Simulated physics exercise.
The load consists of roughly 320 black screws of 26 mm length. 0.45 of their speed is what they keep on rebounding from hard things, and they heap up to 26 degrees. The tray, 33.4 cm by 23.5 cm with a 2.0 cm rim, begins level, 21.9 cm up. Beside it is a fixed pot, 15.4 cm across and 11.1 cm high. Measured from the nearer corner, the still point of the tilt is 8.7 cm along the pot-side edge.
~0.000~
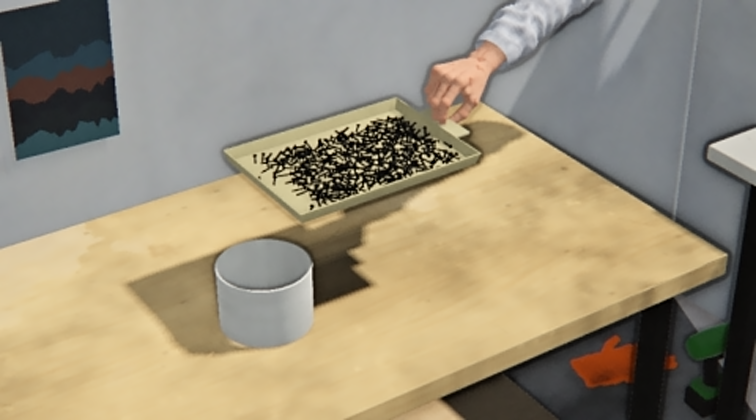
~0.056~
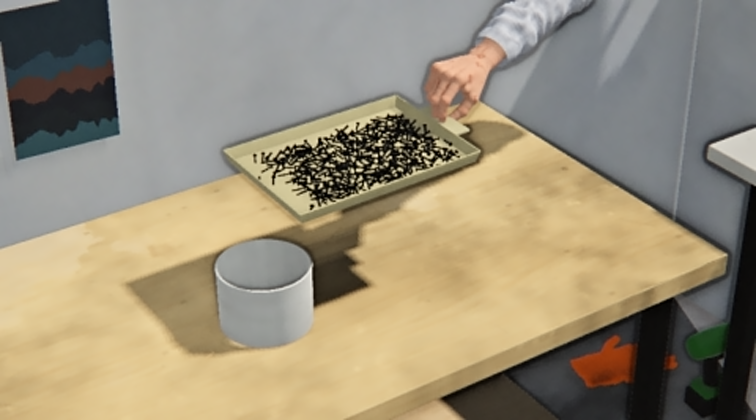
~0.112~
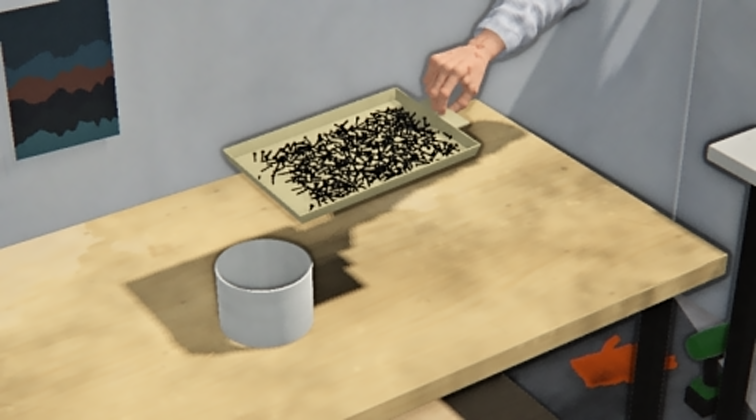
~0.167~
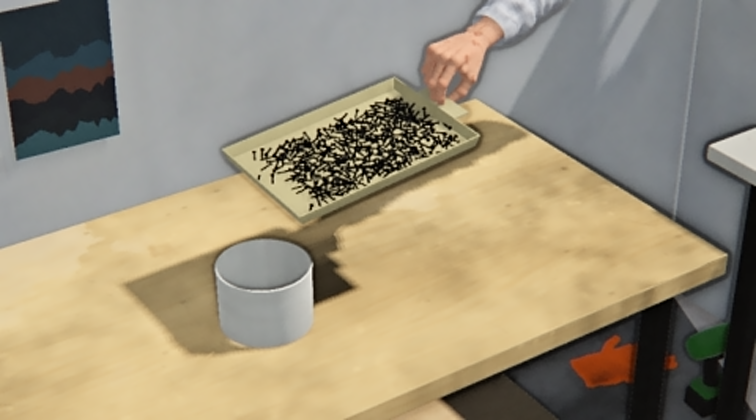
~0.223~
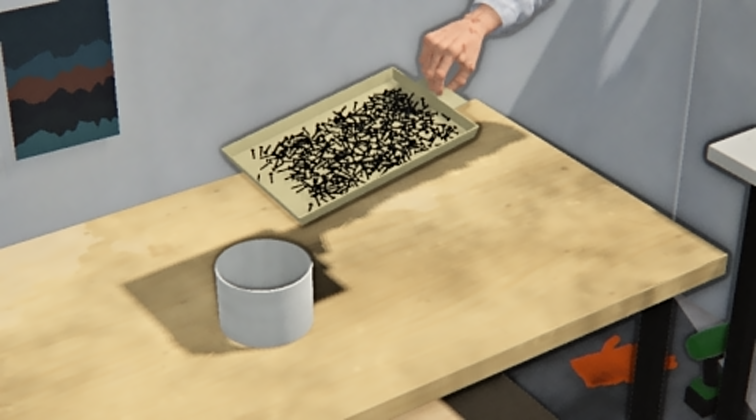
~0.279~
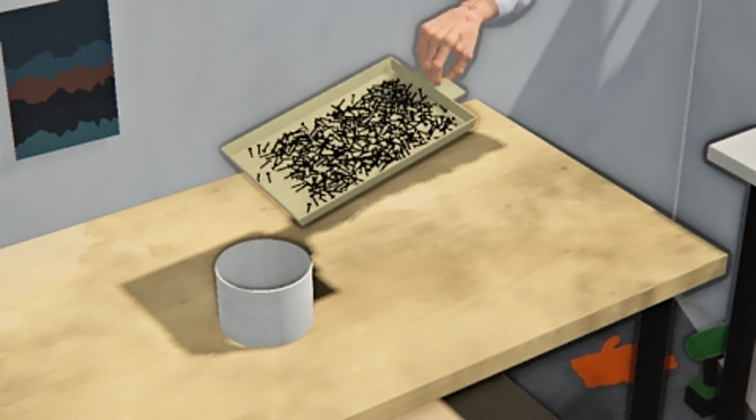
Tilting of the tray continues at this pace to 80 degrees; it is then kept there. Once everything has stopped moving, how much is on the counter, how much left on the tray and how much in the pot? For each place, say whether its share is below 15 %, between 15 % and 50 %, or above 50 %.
As I see it, counter: It will be a sizable minority, left on the tray: It will be a small minority, pot: It will be a majority.
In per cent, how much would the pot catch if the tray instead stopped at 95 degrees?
Pot share: About 70 per cent.
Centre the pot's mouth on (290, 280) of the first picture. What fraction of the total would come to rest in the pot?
60 %.
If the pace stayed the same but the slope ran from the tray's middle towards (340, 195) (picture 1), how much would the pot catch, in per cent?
That would be close to 25 per cent.
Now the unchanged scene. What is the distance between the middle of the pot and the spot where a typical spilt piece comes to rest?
Roughly 14 centimetres.
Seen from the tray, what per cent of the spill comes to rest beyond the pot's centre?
About 80 percent of the spill.
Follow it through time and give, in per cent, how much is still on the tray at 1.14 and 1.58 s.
50 then 15.
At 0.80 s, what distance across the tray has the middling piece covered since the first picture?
By then it sits near 11 cm from where it began.
After 0.80 s, tilt 45 degrees; the tray holds 100 %, the pot 0 %.
After 1.14 s, tilt 66 degrees; the tray holds 50 %, the pot 20 %.
Then, at 1.58 s, tilt 80 degrees; the tray holds 15 %, the pot 55 %.
In the end, at 2.7 s, counter 30 %, tray 5 %, pot 65 %.
